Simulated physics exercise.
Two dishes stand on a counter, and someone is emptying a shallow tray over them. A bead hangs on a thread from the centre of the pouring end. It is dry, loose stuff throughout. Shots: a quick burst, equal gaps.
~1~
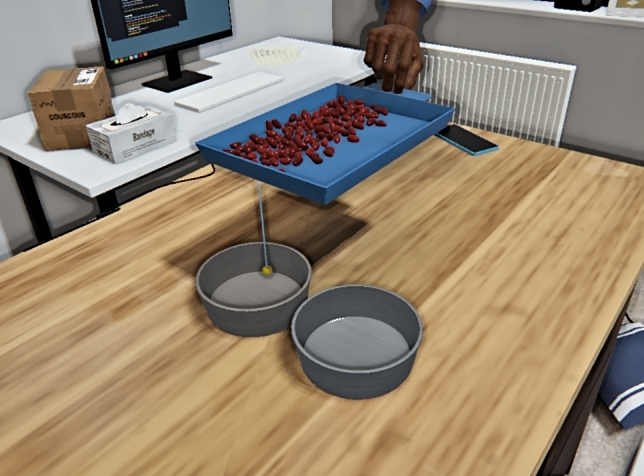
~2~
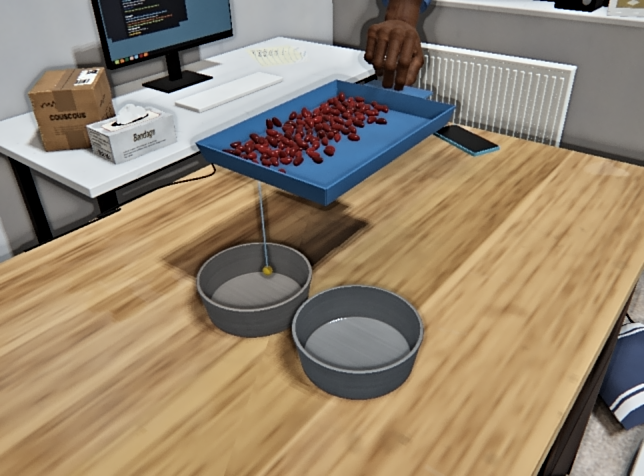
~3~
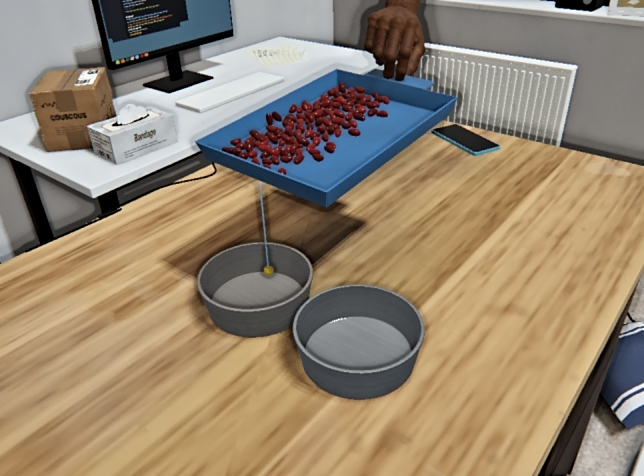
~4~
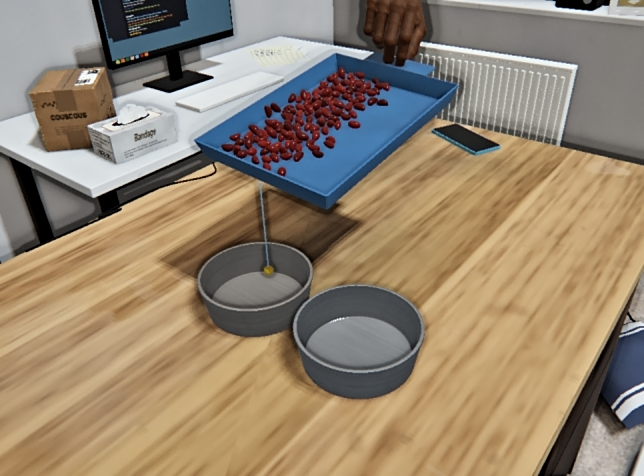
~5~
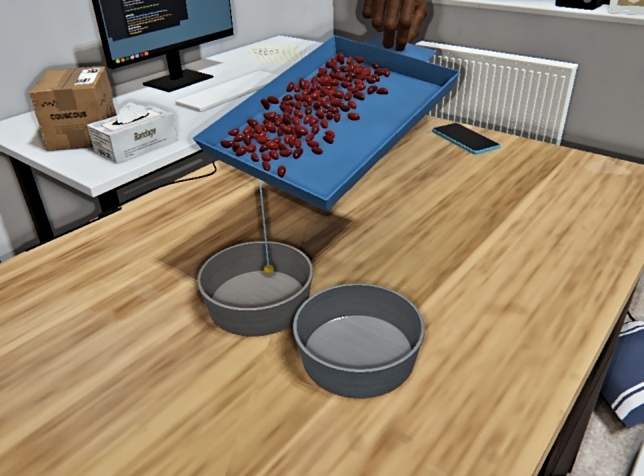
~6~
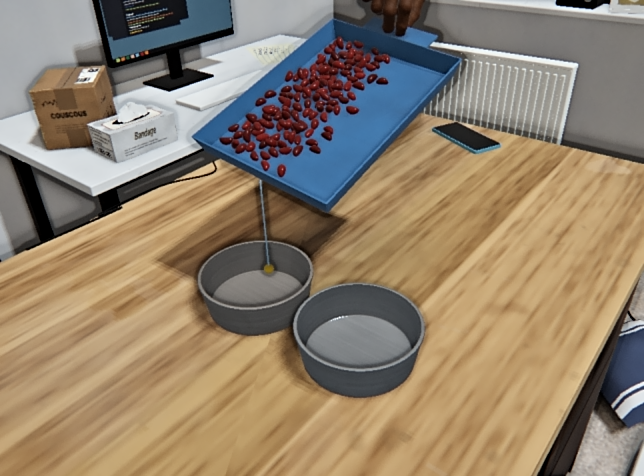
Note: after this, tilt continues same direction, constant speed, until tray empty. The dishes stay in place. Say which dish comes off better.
Bigger share: Right.
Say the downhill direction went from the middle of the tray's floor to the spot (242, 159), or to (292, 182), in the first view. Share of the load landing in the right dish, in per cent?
0 % and 30 %.
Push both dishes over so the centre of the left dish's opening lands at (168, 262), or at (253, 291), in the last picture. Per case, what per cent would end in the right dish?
Around 50 and then 40 per cent.
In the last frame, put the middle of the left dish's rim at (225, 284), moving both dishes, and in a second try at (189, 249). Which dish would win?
The dish to the right, then the dish to the right.
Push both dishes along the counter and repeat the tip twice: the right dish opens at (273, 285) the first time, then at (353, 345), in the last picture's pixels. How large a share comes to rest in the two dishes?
40 per cent, then 80 per cent.
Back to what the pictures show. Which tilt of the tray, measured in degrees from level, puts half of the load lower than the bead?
Somewhere near 100 degrees, I'd say.
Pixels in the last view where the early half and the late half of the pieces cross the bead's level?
Around (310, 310) first; around (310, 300) second.
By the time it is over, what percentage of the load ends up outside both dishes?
Some 40 percent of the load.
Shortly afterwards, tray tipped steeply; all but a few on the tray; a little in the air.
Next, tray tipped past a quarter turn; near a quarter on the tray; near a third in the right dish; only a few in the left dish; near a quarter outside both; near a quarter in the air.
Some moments later, tray tipped past a quarter turn; near two thirds in the right dish; only a few in the left dish; near a third outside both.
In the end, tray tipped past a quarter turn; near two thirds in the right dish; only a few in the left dish; near a third outside both.
